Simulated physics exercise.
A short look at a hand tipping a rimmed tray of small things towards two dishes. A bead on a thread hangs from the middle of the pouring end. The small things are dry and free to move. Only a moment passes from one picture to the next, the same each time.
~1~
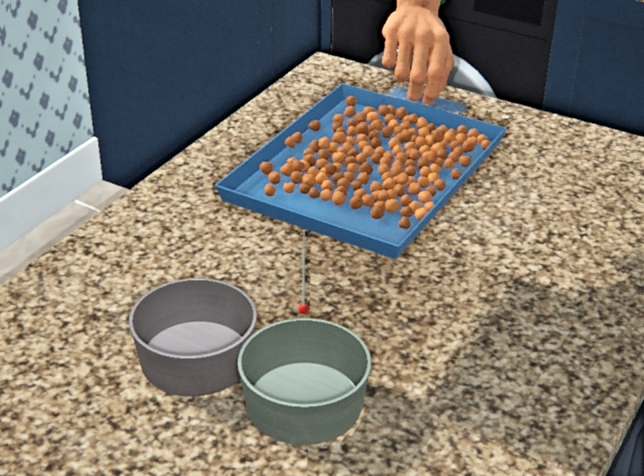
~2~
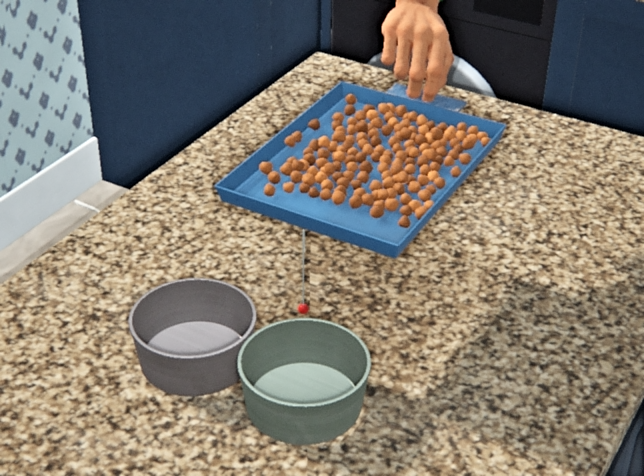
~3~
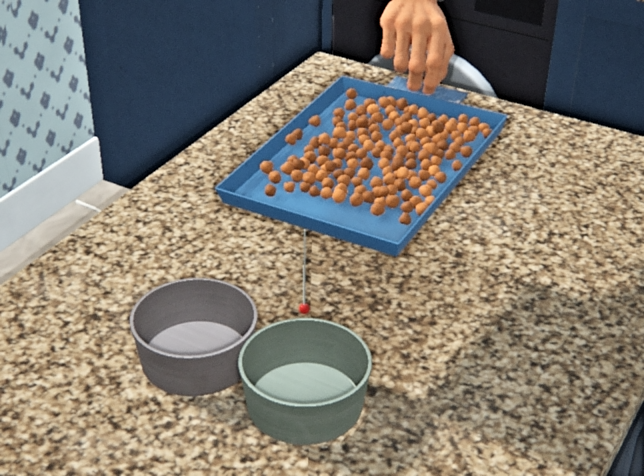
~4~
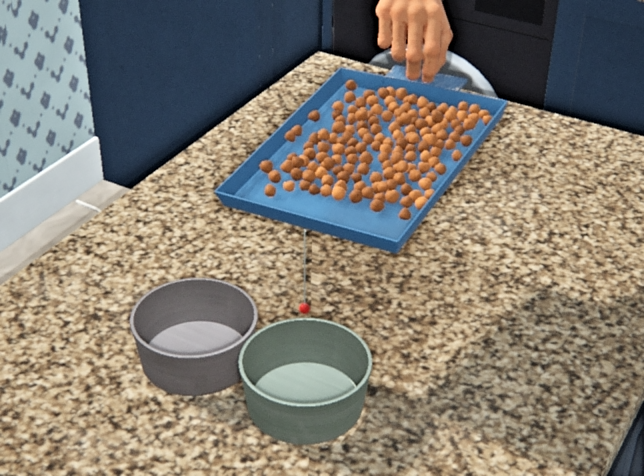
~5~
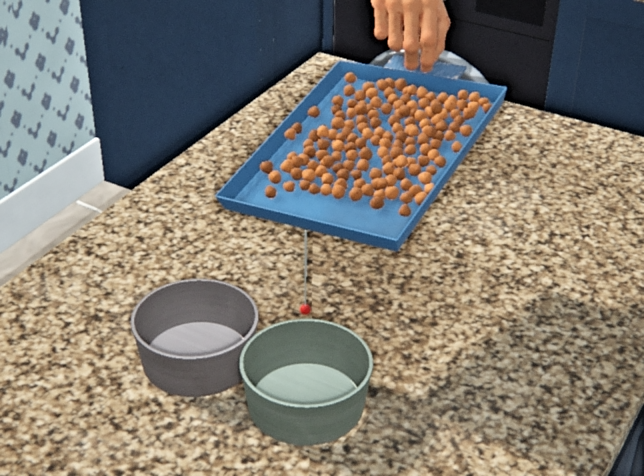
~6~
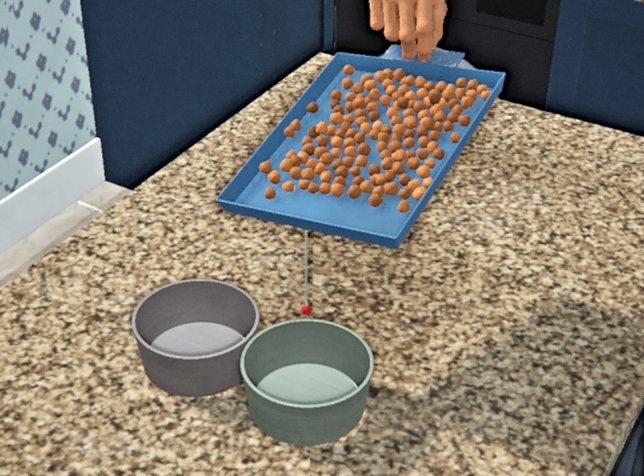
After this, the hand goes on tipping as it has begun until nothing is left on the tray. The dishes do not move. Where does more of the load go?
Fuller: The left-hand dish.
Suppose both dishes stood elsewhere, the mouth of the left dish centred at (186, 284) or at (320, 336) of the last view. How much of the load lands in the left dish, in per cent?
Near 50 % and 0 %.
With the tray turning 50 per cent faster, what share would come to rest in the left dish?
About 70 per cent.
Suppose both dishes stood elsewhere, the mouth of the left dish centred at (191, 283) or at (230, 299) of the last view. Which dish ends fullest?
One: Left. Two: The dish on the left.
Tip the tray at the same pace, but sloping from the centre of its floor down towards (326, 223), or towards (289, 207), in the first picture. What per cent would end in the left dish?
Roughly 20 per cent, and 60 per cent.
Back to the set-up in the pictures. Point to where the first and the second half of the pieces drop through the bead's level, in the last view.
Early half (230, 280), late half (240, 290).
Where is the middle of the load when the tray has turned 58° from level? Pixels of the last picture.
Close to (294, 149).
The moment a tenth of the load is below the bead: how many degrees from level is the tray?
Roughly 100°.
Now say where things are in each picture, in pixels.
Corners of the pouring end at (222, 184) and (396, 242), level; middle of the load at (377, 159), hazelnuts; left dish at (158, 369); right dish at (271, 417); bead on its thread at (304, 309), in the first frame.
Corners of the pouring end at (221, 185) and (396, 242), level; middle of the load at (376, 157), in the second frame.
Corners of the pouring end at (222, 187) and (396, 240), tipped barely, lowest at the left corner; middle of the load at (377, 153), in the third frame.
Corners of the pouring end at (221, 190) and (395, 237), tipped a little, lowest at the left corner; middle of the load at (377, 146), in the fourth frame.
Corners of the pouring end at (222, 194) and (395, 236), tipped a little, lowest at the left corner; middle of the load at (376, 141), in the fifth frame.
Corners of the pouring end at (222, 197) and (394, 234), tipped clearly, lowest at the left corner; middle of the load at (375, 135); left dish at (160, 369); right dish at (273, 417), in the sixth frame.
Soon, tray tipped steeply; nearly all on the tray; a stray few in the left dish.
A while on, tray tipped right over; nearly all on the tray; a stray few in the left dish; a stray few in the air.
Towards the end, tray tipped past a quarter turn; a small part in the right dish; about two thirds in the left dish; about a third outside both.
Finally, tray tipped past a quarter turn; a small part in the right dish; about two thirds in the left dish; about a third outside both.
